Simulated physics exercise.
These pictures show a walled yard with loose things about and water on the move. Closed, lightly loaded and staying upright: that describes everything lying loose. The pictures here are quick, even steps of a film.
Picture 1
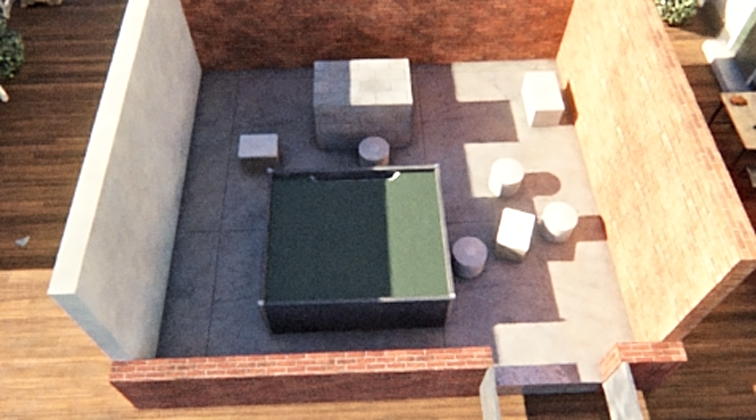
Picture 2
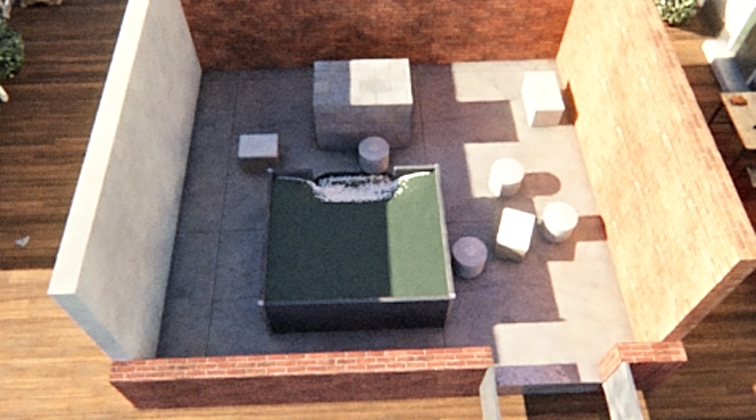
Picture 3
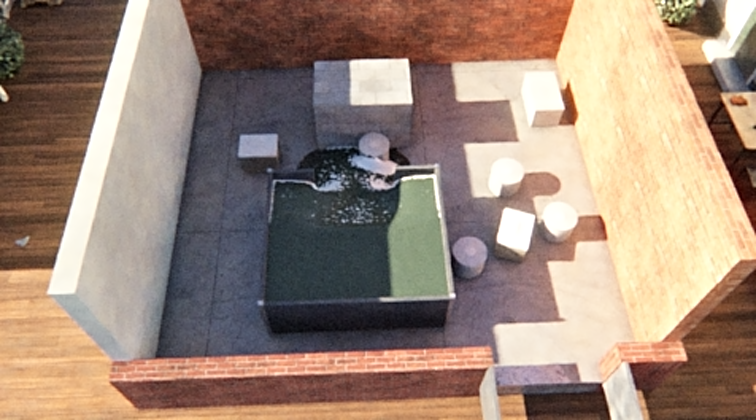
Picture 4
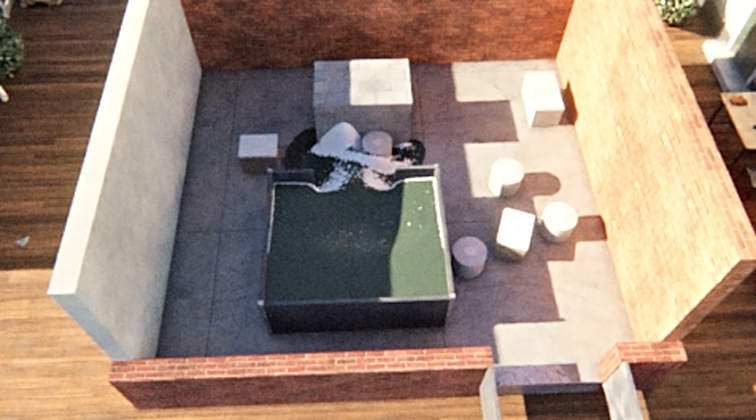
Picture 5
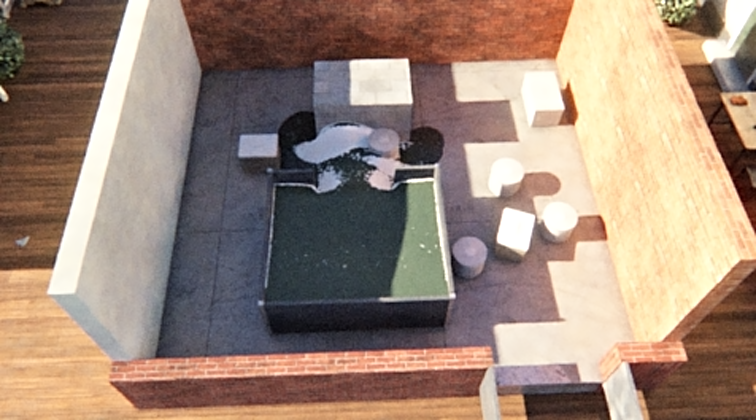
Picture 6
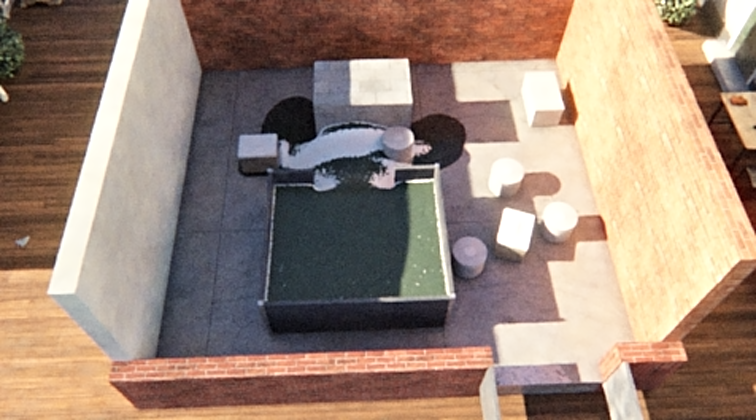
Dark green water fills a black-sided tank in the middle of a paved yard, seen from a fixed, high viewpoint, with brick and pale walls around it and wooden decking outside. Pale grey blocks and round drums stand behind the tank and to its right. Water pours through a gap in the tank's back edge, foams against the large block, spreads dark to both sides, and nudges the nearest drum slightly right.
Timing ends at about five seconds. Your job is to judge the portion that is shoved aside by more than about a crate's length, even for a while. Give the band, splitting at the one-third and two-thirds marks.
It hits two thirds.
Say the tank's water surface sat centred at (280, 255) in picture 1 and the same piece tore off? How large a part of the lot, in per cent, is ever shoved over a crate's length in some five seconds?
Estimate: Around 60 per cent of them.
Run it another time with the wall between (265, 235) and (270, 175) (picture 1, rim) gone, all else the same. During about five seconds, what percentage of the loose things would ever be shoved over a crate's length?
About 0 %.
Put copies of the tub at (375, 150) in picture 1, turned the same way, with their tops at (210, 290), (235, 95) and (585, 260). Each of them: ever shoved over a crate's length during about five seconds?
Sequence: Doesn't go far, travels that far, travels that far.
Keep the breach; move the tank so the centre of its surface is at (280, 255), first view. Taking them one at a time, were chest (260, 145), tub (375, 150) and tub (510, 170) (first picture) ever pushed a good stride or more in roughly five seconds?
The first: Travelled far enough; the second: Travelled far enough; the third: Travelled far enough.
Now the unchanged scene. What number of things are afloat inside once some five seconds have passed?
That number is 2.
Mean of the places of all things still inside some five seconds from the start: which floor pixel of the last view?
Roughly at (477, 241).
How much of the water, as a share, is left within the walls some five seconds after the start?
Roughly 98 in a hundred.
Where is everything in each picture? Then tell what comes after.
A tub at (374, 148), on the bottom; a chest at (258, 145), on the bottom; 0 of 7 have shifted, in the first picture.
A tub at (374, 148) rests on the ground; a chest at (258, 145) rests on the ground; 0 of 7 have shifted, in the second picture.
A tub at (374, 144), on the bottom, close to its start; a chest at (258, 145), on the bottom; 1 of 7 have shifted, in the third picture.
A tub at (377, 142), on the bottom, close to its start; a chest at (258, 145), on the bottom; 1 of 7 have shifted, in the fourth picture.
A tub at (384, 140), afloat, close to its start; a chest at (258, 145), on the bottom; 1 of 7 have shifted, in the fifth picture.
A tub at (398, 138) floats, a stride from its start; a chest at (258, 145), on the bottom; 1 of 7 have shifted, in the sixth picture.
A moment on, 2 of 7 are well off their spots; 0 afloat.
Next, 3 of 7 are well off their spots; 1 afloat.
Later, 6 of 7 are well off their spots; 2 afloat.
In the end, 6 of 7 are well off their spots, and 6 have been at some point; 2 afloat.
